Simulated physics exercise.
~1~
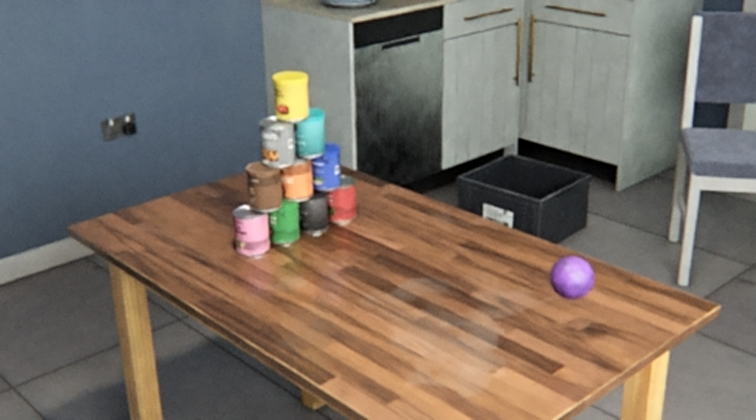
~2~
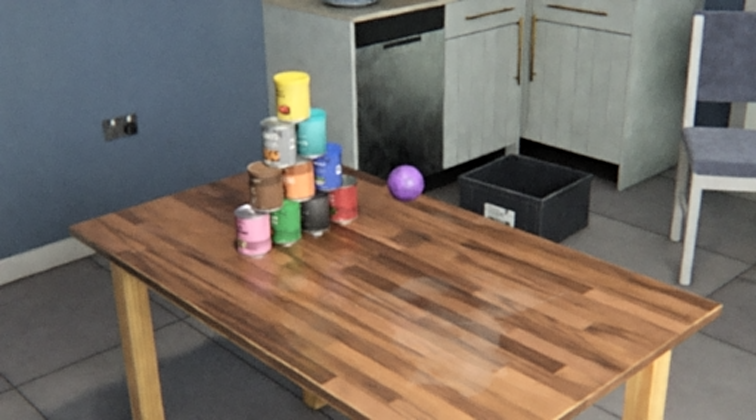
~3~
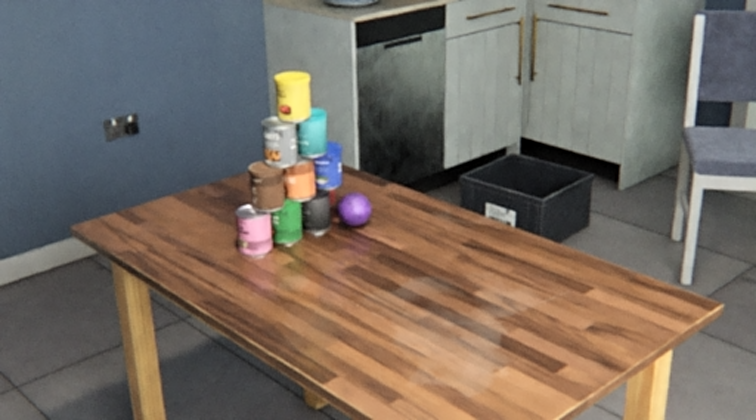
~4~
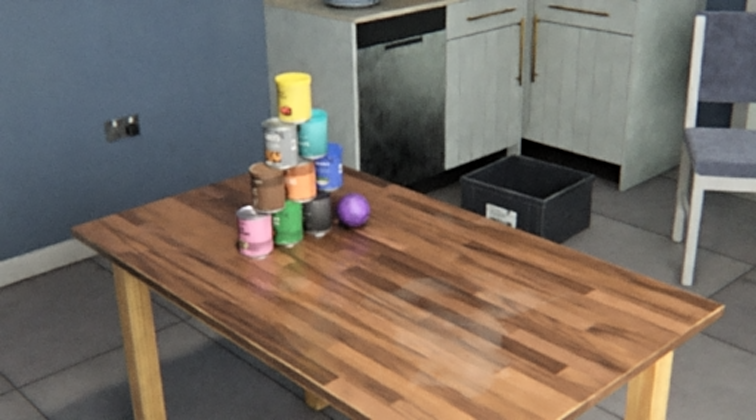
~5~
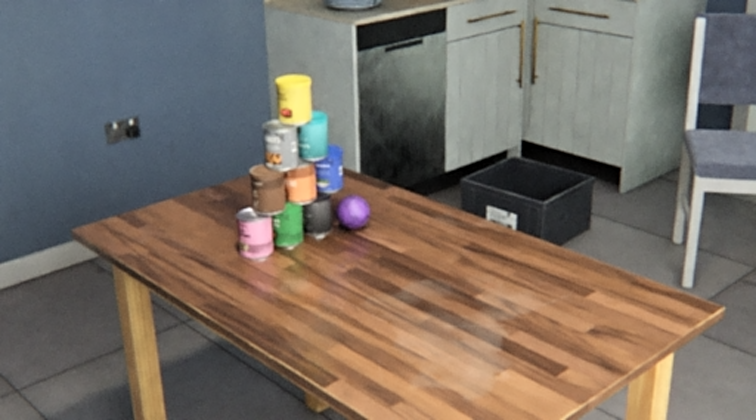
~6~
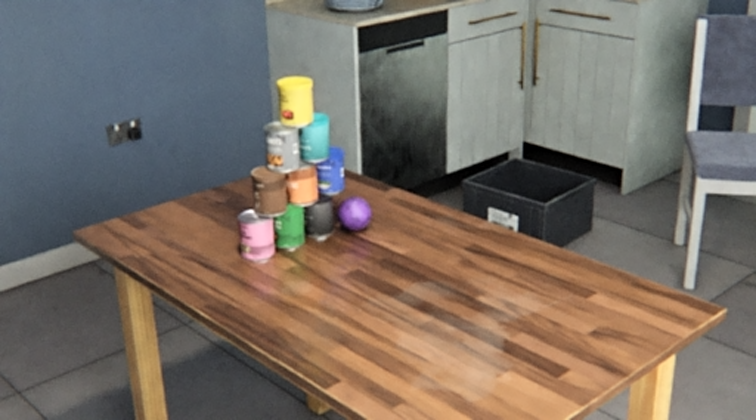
A purple ball shot leftward across the wooden table toward a stack of colourful tins and stopped at its right side, where the red tin had stood; the red tin dropped out of view, while the rest of the stack stayed standing.
